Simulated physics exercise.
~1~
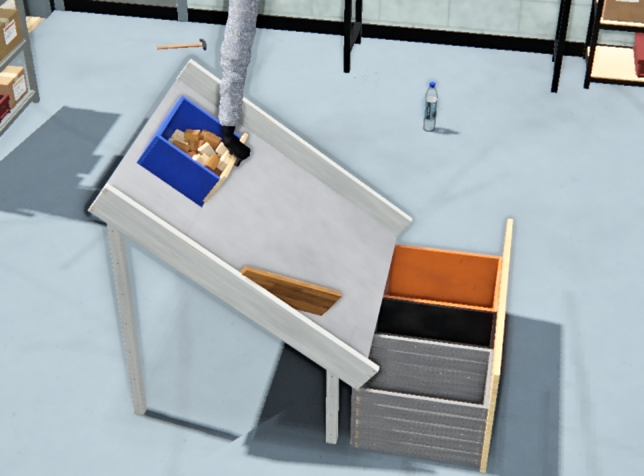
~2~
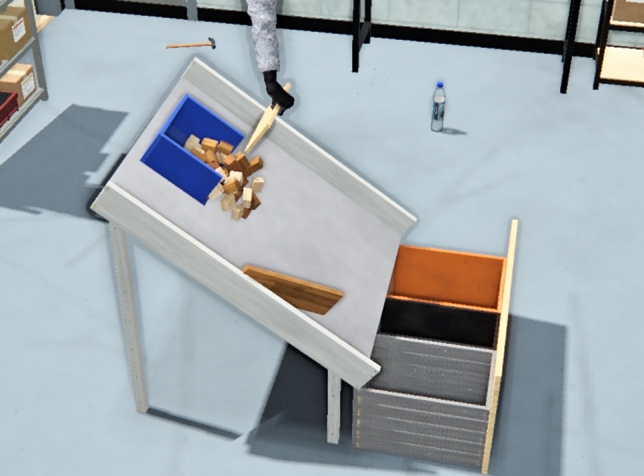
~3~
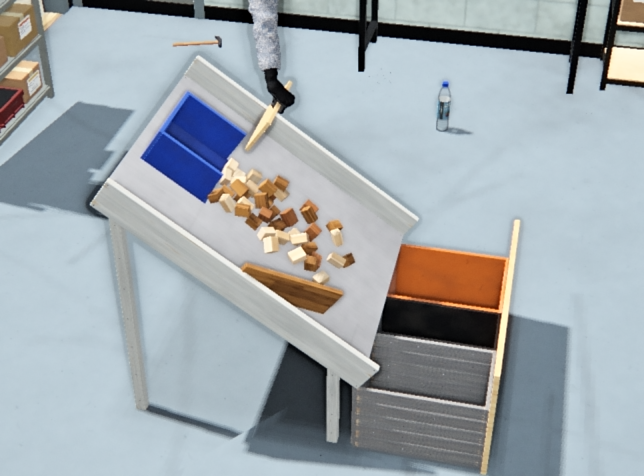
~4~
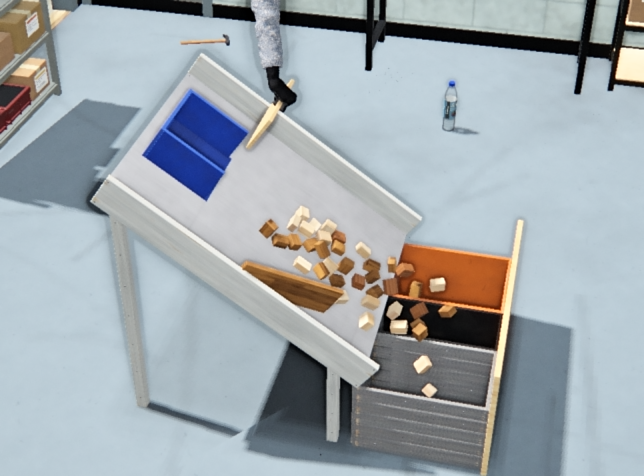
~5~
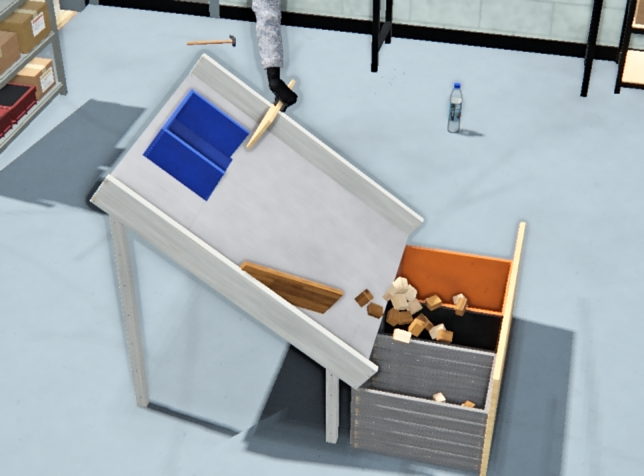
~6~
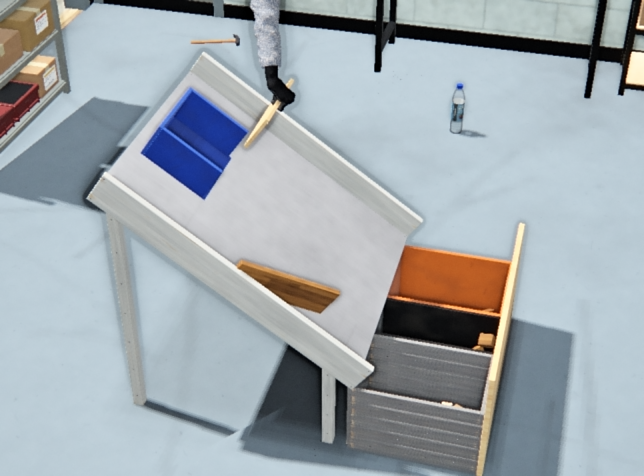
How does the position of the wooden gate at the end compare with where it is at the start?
At the start the gate is at the open side of the blue pen, against the blocks, and by the end it is farther up and to the right, held clear of the pen near the table's upper edge.
